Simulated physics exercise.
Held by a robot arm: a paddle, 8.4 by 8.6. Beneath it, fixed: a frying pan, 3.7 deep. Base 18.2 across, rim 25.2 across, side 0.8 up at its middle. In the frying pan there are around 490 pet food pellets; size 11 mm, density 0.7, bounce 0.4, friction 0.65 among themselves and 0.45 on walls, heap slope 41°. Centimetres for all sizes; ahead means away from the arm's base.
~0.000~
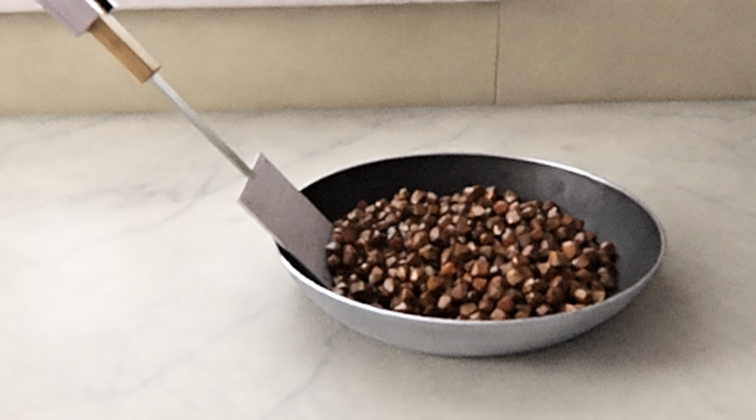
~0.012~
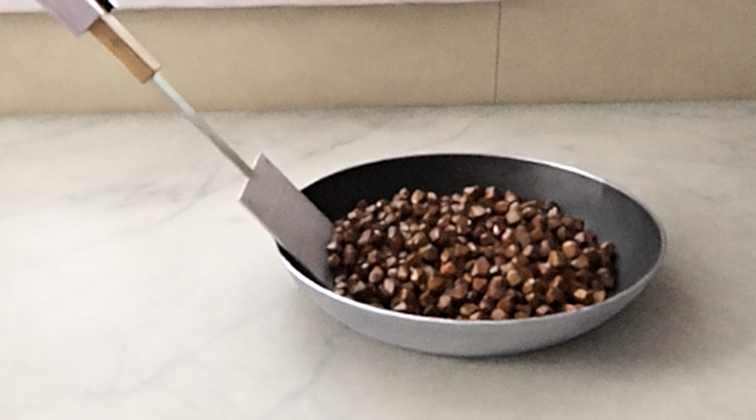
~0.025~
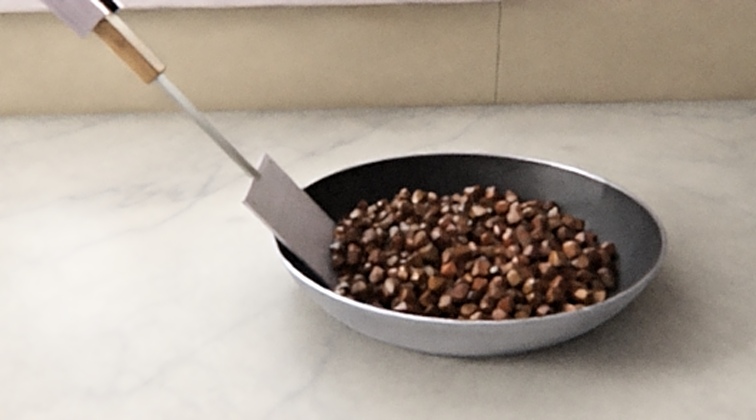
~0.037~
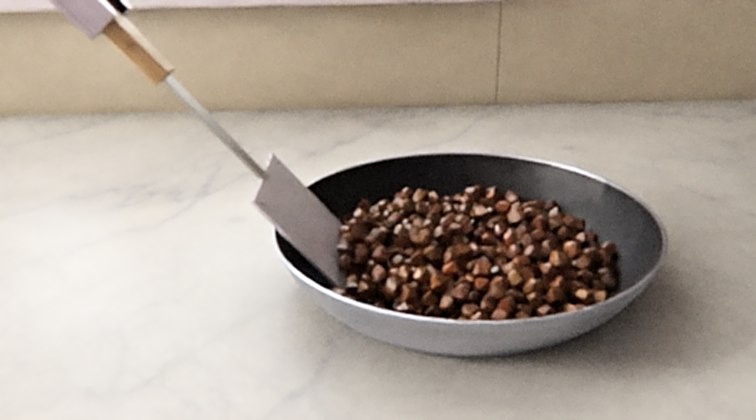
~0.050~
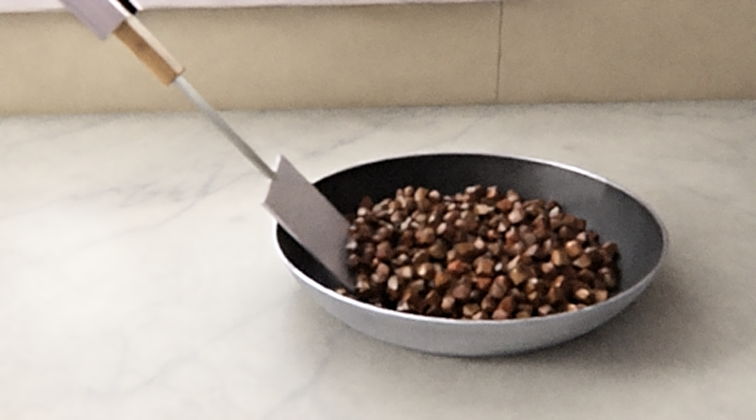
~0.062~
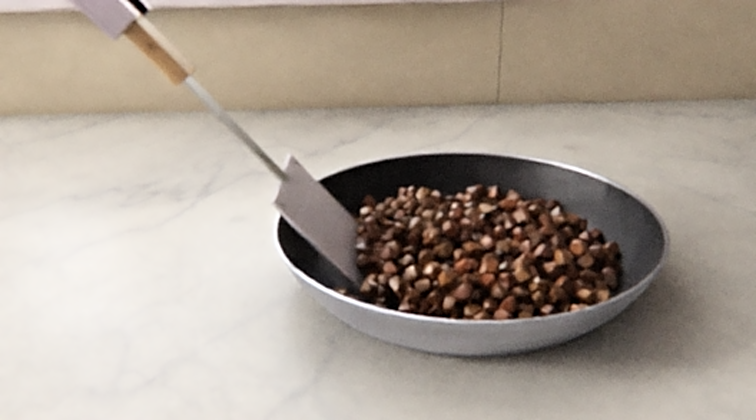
A paddle held by a robot arm slides slightly right through brown pellets in a frying pan.
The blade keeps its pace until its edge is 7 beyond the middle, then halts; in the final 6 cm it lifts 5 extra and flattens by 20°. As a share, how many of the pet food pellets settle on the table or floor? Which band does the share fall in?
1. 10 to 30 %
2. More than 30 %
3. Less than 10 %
Less than 10 % (3).
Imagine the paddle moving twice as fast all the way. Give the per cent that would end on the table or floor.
Roughly 15 in a hundred.
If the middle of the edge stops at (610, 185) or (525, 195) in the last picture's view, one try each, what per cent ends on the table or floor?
Try 1: Approx. 20 %; try 2: Approx. 0 %.
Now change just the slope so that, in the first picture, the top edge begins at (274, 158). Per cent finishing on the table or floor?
5 percent or so.
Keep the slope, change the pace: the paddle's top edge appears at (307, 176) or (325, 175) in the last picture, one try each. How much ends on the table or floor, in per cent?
Estimates: About 15 %, about 20 %.
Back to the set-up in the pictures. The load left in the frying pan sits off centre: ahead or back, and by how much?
Offset forward: Around 5.0 cm.
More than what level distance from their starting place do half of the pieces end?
About 5 cm.
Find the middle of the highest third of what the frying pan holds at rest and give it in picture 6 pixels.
Centre: Roughly (598, 223).
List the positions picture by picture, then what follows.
In the first frame, paddle top edge at (249, 174), sloping 51°; upper third of the load around (458, 239), from x 335 to 610, top at y 190; 486 in the frying pan.
In the second frame, paddle top edge at (250, 174), sloping 51°; upper third of the load around (458, 239), from x 335 to 610, top at y 190.
In the third frame, paddle top edge at (254, 174), sloping 51°; upper third of the load around (458, 237), from x 335 to 610, top at y 190.
In the fourth frame, paddle top edge at (262, 175), sloping 51°; upper third of the load around (454, 237), from x 340 to 610, top at y 190.
In the fifth frame, paddle top edge at (272, 176), sloping 51°; upper third of the load around (455, 235), from x 340 to 610, top at y 190.
In the sixth frame, paddle top edge at (281, 176), sloping 51°; upper third of the load around (462, 234), from x 340 to 610, top at y 190; 486 in the frying pan.
By 0.17 s, sloping 51°, highest piece 5 above the table; 486 in the frying pan.
By 0.29 s, sloping 43°, highest piece 6 above the table; 474 in the frying pan, 2 on the table or floor, 10 on the blade or in flight.
By 0.54 s, sloping 31°, highest piece 5 above the table; 460 in the frying pan, 26 on the table or floor.
By 1.59 s, sloping 31°, highest piece 5 above the table; 459 in the frying pan, 27 on the table or floor.
Final count, 459 in the frying pan, 27 on the table or floor. That is 6 % on the table or floor.
